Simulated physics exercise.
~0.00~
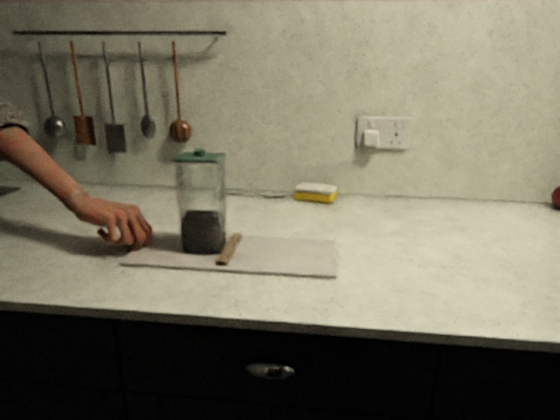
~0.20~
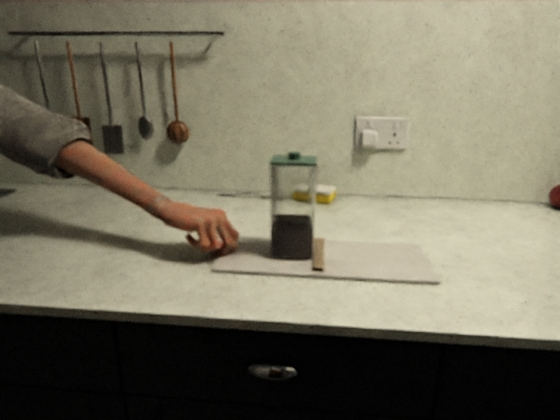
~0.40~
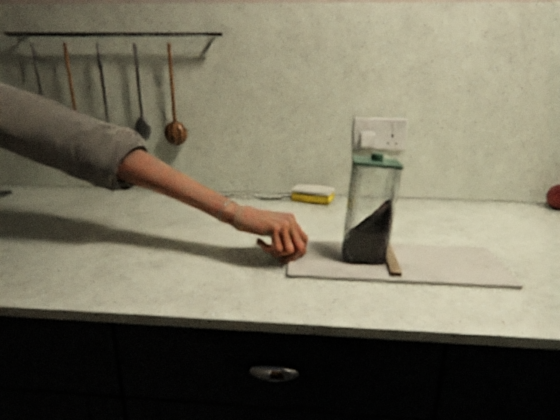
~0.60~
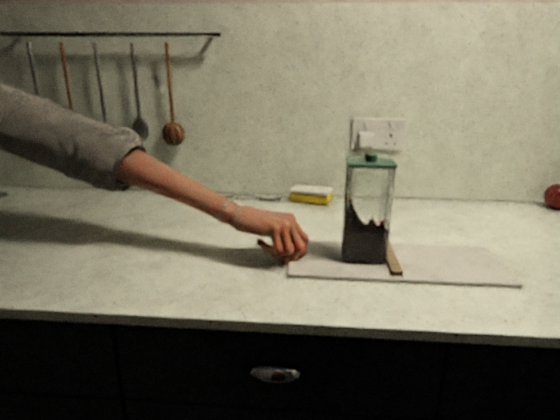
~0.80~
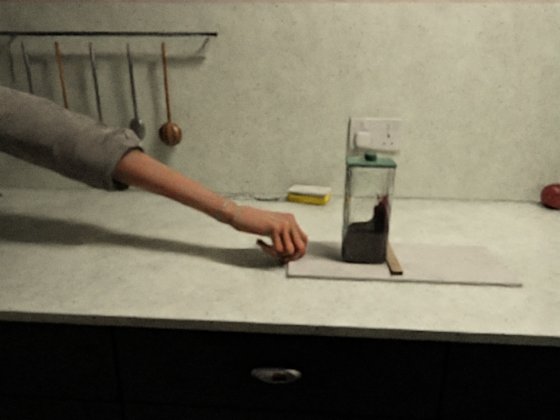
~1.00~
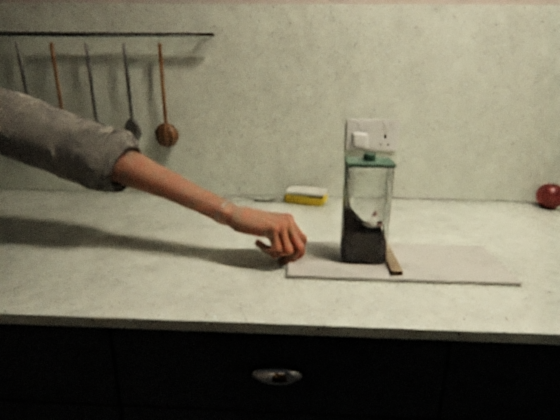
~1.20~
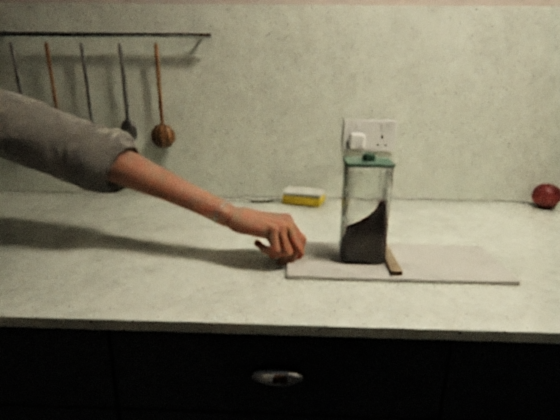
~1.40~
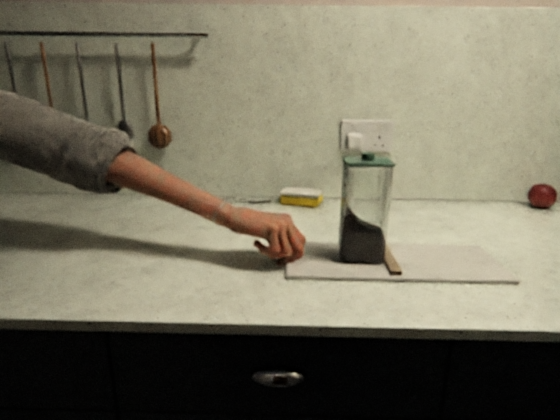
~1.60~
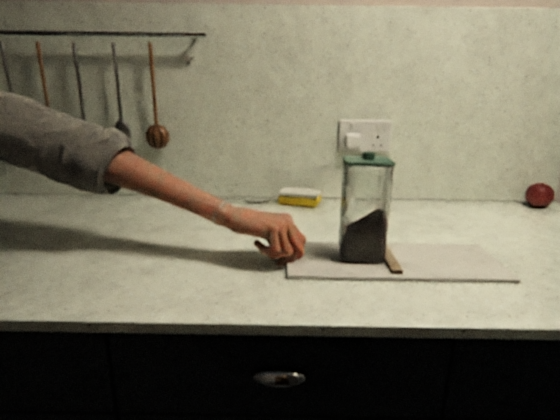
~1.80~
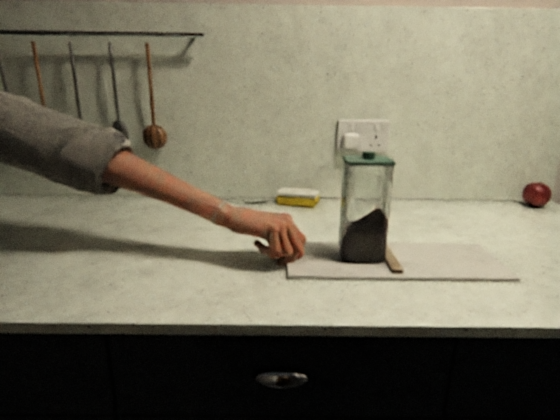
In this clip, a hand slides a pale board carrying a closed, clear canister of dark liquid rightward across a kitchen counter, then stops. The canister rocks slightly and the liquid sloshes up its sides, but it stays upright against the low batten.
